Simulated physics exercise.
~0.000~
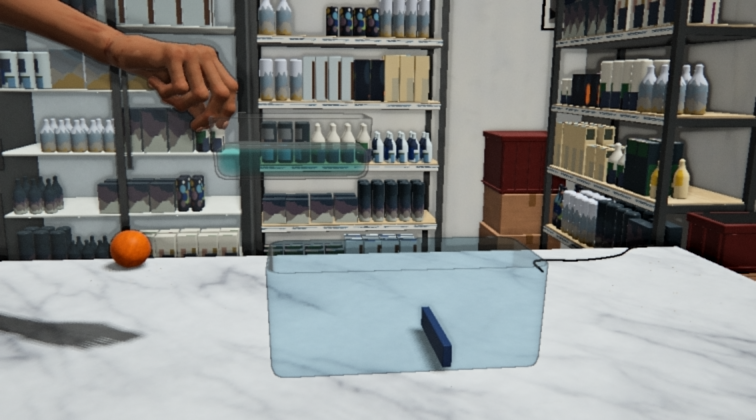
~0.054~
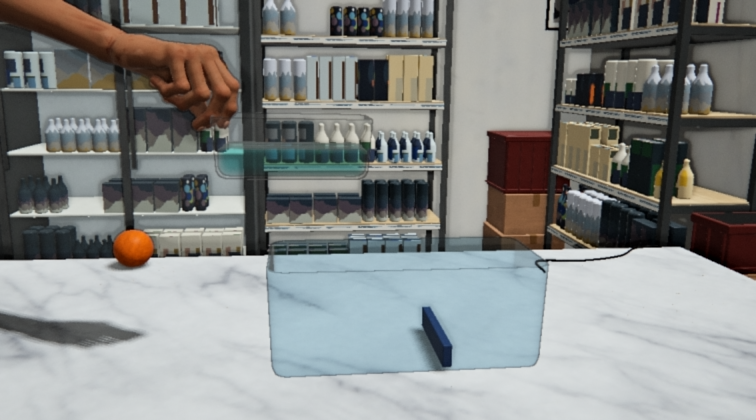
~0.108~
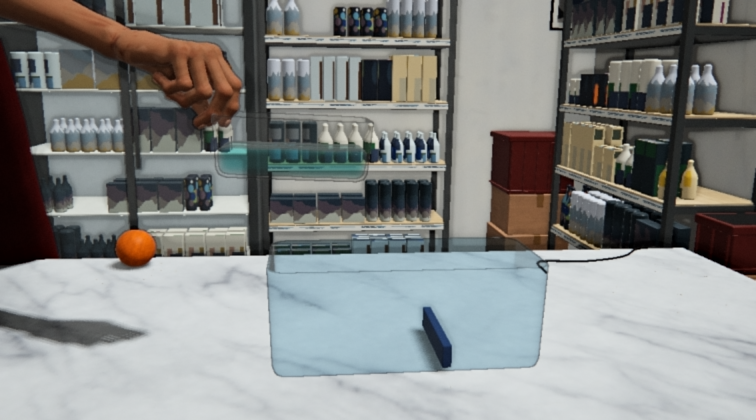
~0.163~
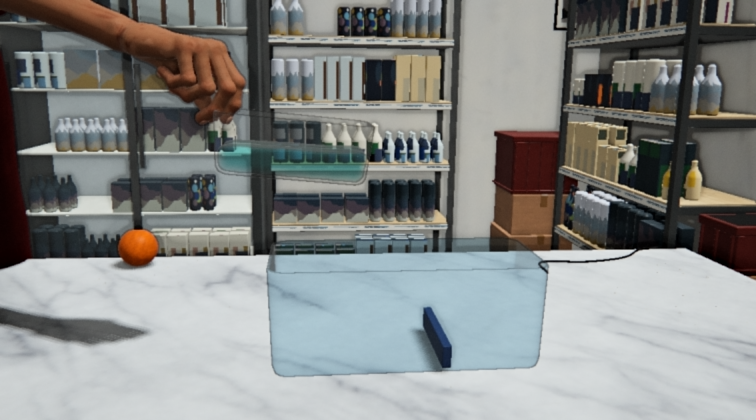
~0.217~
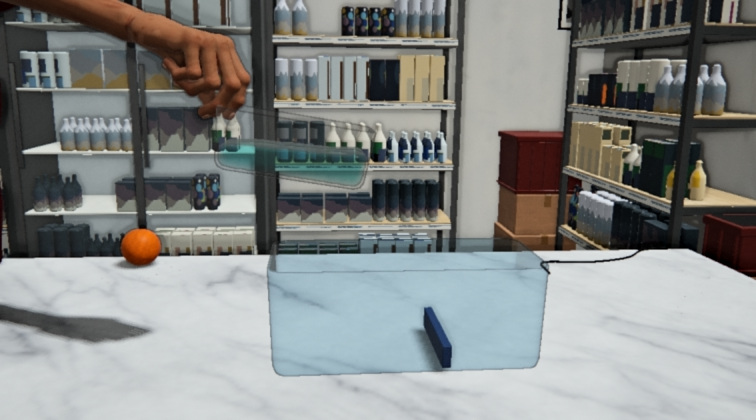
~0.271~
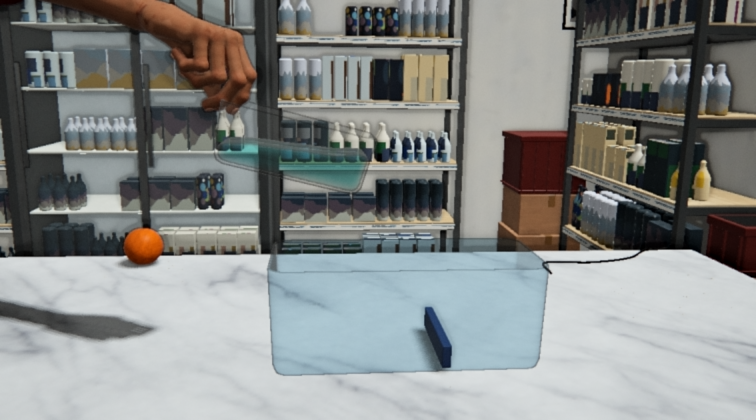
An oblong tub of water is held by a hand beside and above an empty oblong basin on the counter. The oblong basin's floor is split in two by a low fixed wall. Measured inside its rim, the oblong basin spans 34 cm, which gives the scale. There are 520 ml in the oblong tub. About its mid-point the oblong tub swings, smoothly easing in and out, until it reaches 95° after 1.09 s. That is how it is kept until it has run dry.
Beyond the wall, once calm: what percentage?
6 out of 100.
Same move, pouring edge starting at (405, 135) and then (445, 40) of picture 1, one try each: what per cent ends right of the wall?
About 45 %, then about 75 %.
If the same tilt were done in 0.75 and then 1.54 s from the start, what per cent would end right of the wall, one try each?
Respectively 15 and 5 %.
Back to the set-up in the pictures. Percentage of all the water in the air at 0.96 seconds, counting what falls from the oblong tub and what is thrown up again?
Close to 10 in every hundred parts.
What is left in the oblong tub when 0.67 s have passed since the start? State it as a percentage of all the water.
Still held: Roughly 48 % of the total.
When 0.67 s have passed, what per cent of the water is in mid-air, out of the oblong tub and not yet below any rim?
About 38 per cent.
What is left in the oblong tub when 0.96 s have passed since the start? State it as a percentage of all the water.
Around 14 percent of it.
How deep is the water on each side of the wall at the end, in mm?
Roughly 16 mm on the left side and 2 mm on the right side.
Then, 0.67 s in, the tilt is 64° and 47 per cent is still to pour, 15 is left of the wall and 0 right of it.
Then, 0.96 s in, the tilt is 92° and 15 per cent is still to pour, 71 is left of the wall and 4 right of it.
Then, 1.26 s in, the tilt is 95° and 3 per cent is still to pour, 89 is left of the wall and 6 right of it.
Then, 1.59 s in, the tilt is 95° and 0 per cent is still to pour, 93 is left of the wall and 6 right of it.
Finally, 93 per cent lies left of the wall, 6 right of it and 1 outside.
